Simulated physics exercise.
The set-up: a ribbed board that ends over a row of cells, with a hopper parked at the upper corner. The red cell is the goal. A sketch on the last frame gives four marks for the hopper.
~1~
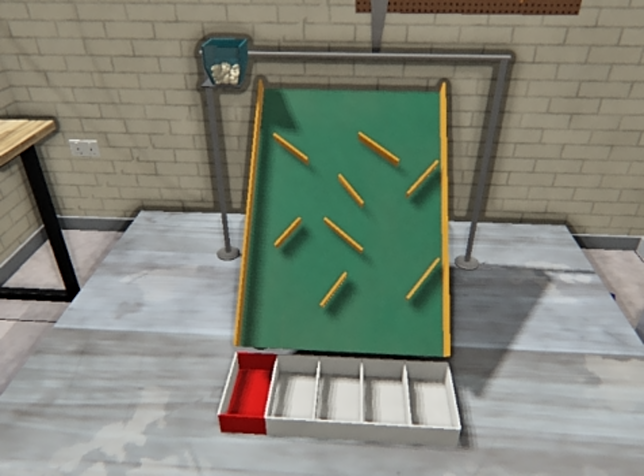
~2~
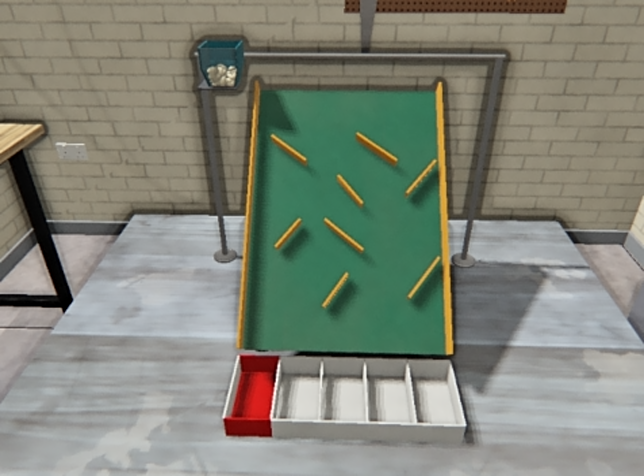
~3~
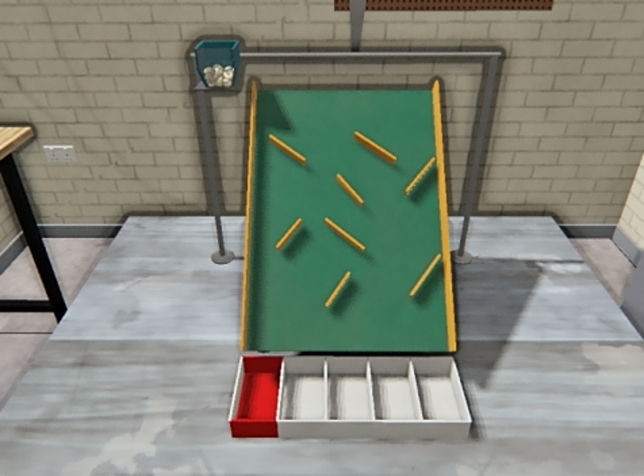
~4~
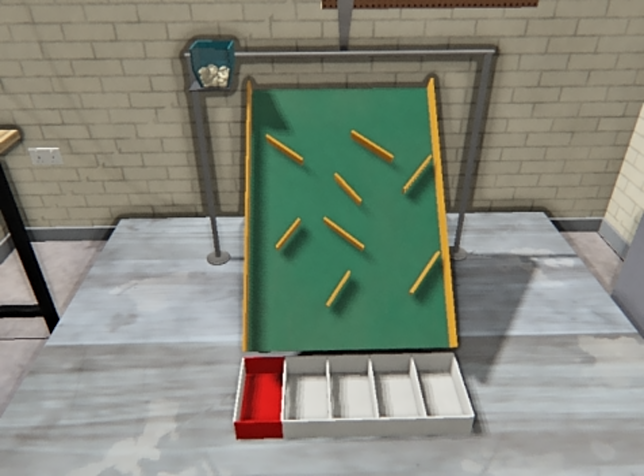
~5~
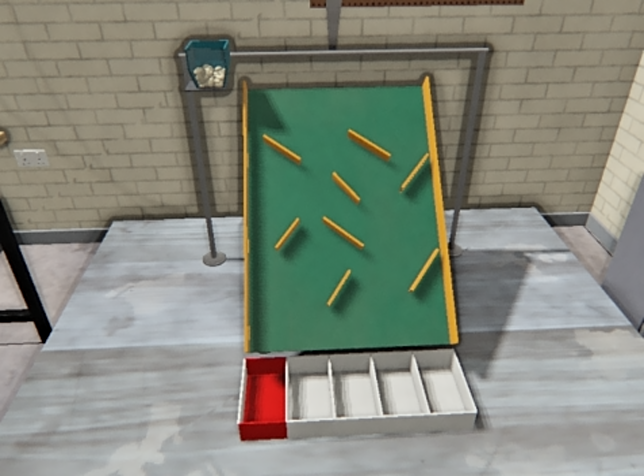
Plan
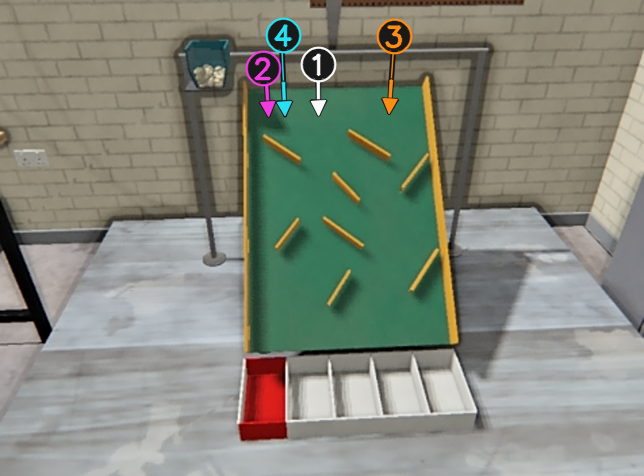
A green board with slanted orange ribs stood above a row of cells, the leftmost one red, while a hopper of white beans sat still at the upper left and only the view shifted slightly.
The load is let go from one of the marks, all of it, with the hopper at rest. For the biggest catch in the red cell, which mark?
Mark 2 does it best.
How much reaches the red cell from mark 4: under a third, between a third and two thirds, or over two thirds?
Mark 4 gives under a third.
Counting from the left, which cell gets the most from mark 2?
The first.
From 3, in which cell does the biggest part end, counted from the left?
It is the fourth one.
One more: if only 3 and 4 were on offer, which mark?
Here it is mark 4.
On the marked copy, mark 1 meets the board at (318, 110); mark 2 meets the board at (268, 111); mark 3 meets the board at (389, 108); mark 4 meets the board at (284, 110).
With 1, a small part in the red cell, most in other cells, a stray few held on the board.
With 2, about a third in the red cell, about a third in other cells, about a quarter held on the board, a small part outside the box.
With 3, none in the red cell, most in other cells, about a quarter held on the board.
With 4, about a quarter in the red cell, about two thirds in other cells, a small part held on the board.
